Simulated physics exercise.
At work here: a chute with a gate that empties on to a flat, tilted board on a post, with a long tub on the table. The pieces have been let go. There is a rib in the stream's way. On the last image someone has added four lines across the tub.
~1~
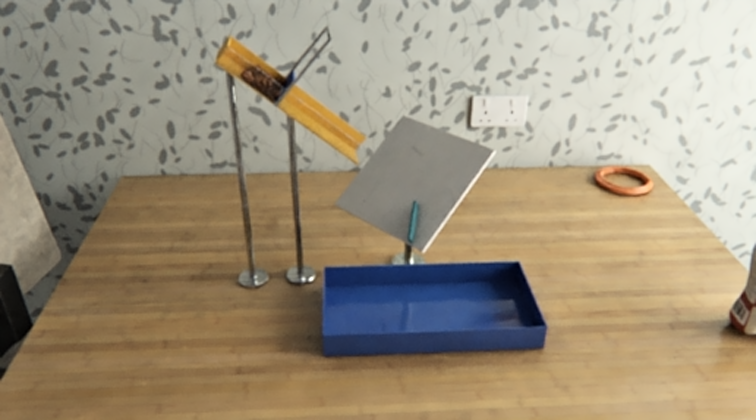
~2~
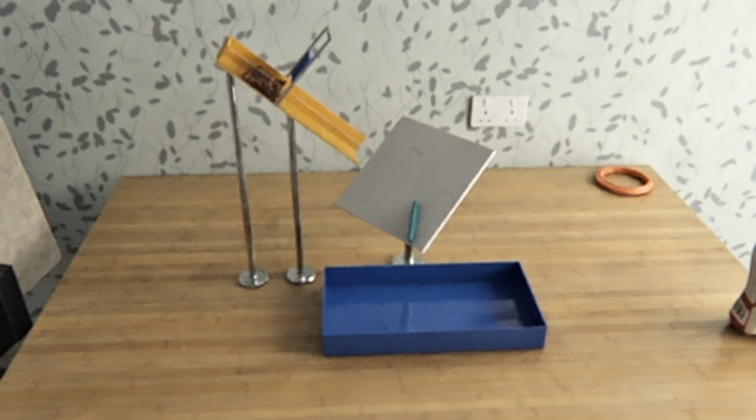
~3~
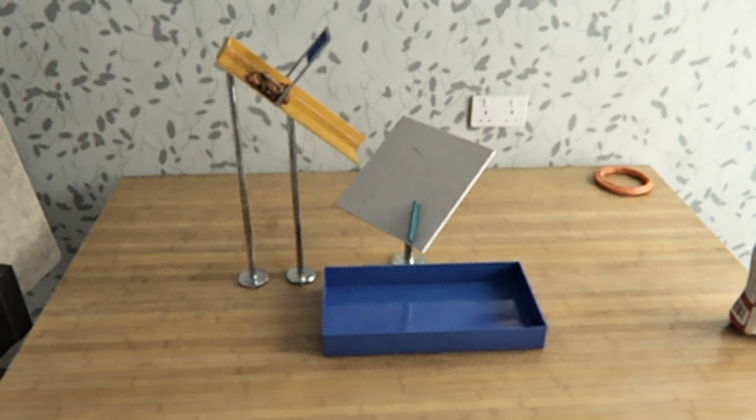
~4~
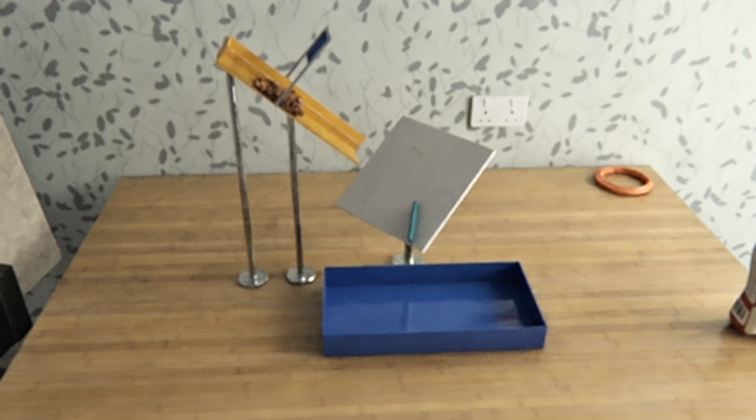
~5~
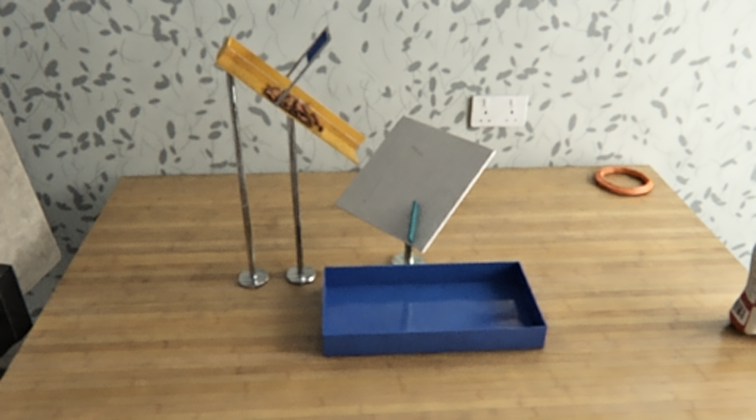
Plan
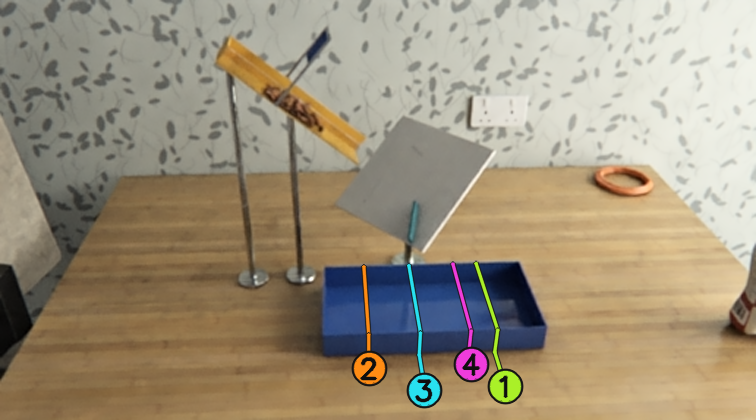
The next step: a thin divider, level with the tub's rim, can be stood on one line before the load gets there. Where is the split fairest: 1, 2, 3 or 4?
Choose 2.
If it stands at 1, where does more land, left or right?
More lands on the left.
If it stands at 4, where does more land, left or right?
More lands on the left.
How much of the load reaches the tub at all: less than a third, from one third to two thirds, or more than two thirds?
It is more than two thirds.
On the marked copy, line 1 crosses the front rim at (497, 329); line 2 crosses the front rim at (368, 333); line 3 crosses the front rim at (420, 331); line 4 crosses the front rim at (470, 330).
With 1, of what is caught, every piece on the left of the divider, not one piece on the right.
With 2, of what is caught, roughly half on the left of the divider, roughly half on the right.
With 3, of what is caught, every piece on the left of the divider, not one piece on the right.
With 4, of what is caught, every piece on the left of the divider, not one piece on the right.
